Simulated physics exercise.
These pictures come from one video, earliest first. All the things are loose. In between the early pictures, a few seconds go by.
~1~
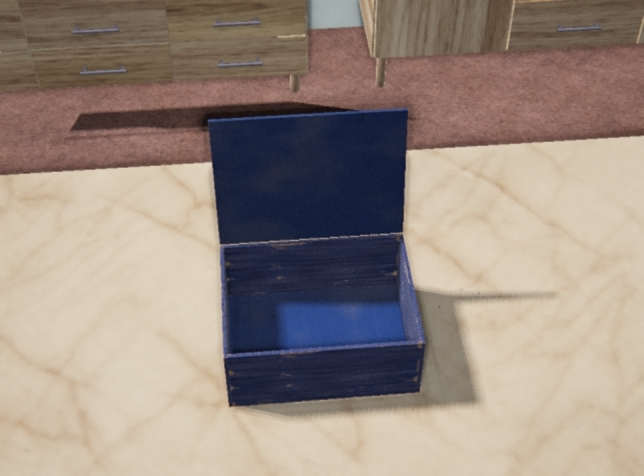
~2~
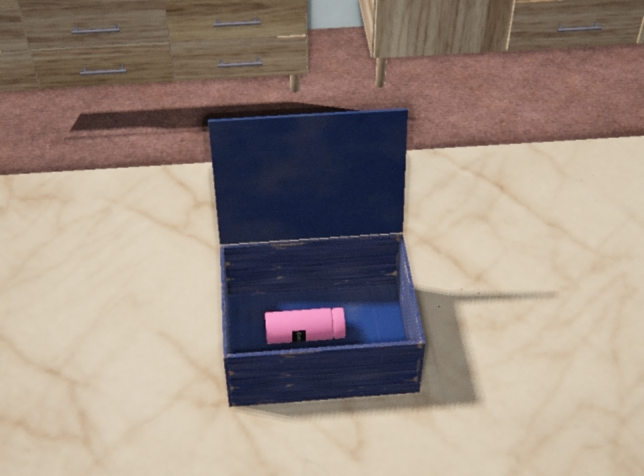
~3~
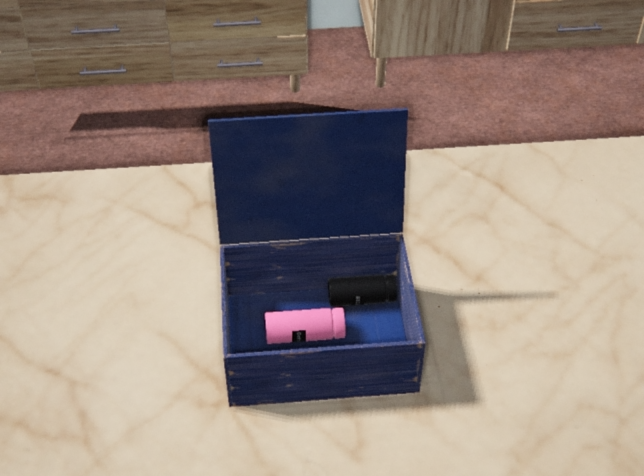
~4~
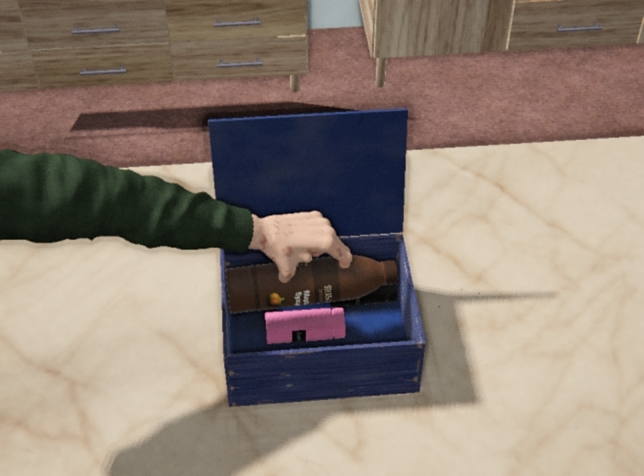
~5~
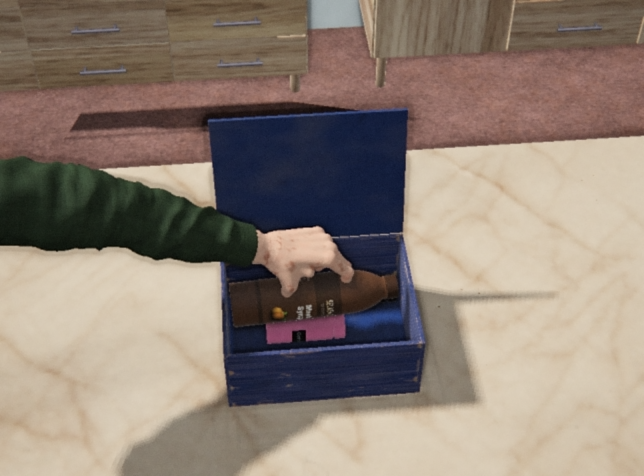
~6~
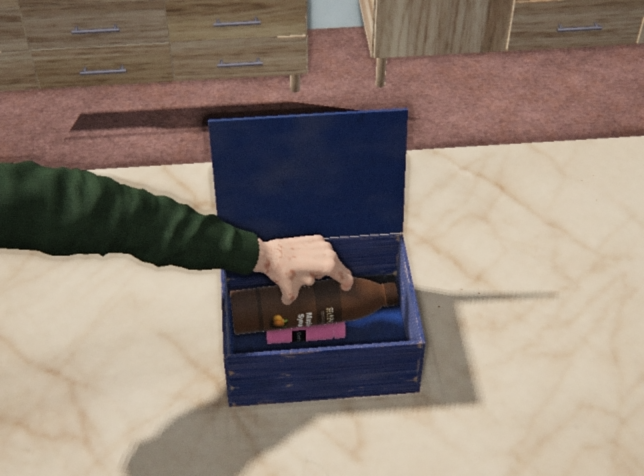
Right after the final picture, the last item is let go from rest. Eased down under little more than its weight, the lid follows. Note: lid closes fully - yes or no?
Yes.
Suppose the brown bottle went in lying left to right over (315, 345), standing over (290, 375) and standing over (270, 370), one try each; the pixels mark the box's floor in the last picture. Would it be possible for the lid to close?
In order: Lid shuts, lid stays open, lid stays open.
Then, 0.50 s later than the last frame, brown bottle moved about its own width near (321, 363).
Then, 1.40 s later than the last frame, lid 73° above the rim; brown bottle moved about its own width near (321, 358).
Then, 1.80 s later than the last frame, lid 37° above the rim; brown bottle moved about its own width near (321, 358).
Then, 2.00 s later than the last frame, lid 13° above the rim; brown bottle moved about its own width near (321, 358).
When it is over, lid shut; moved from the start, brown bottle; the other 2 as before. End places, in pixels of the last picture, brown bottle near (321, 357).
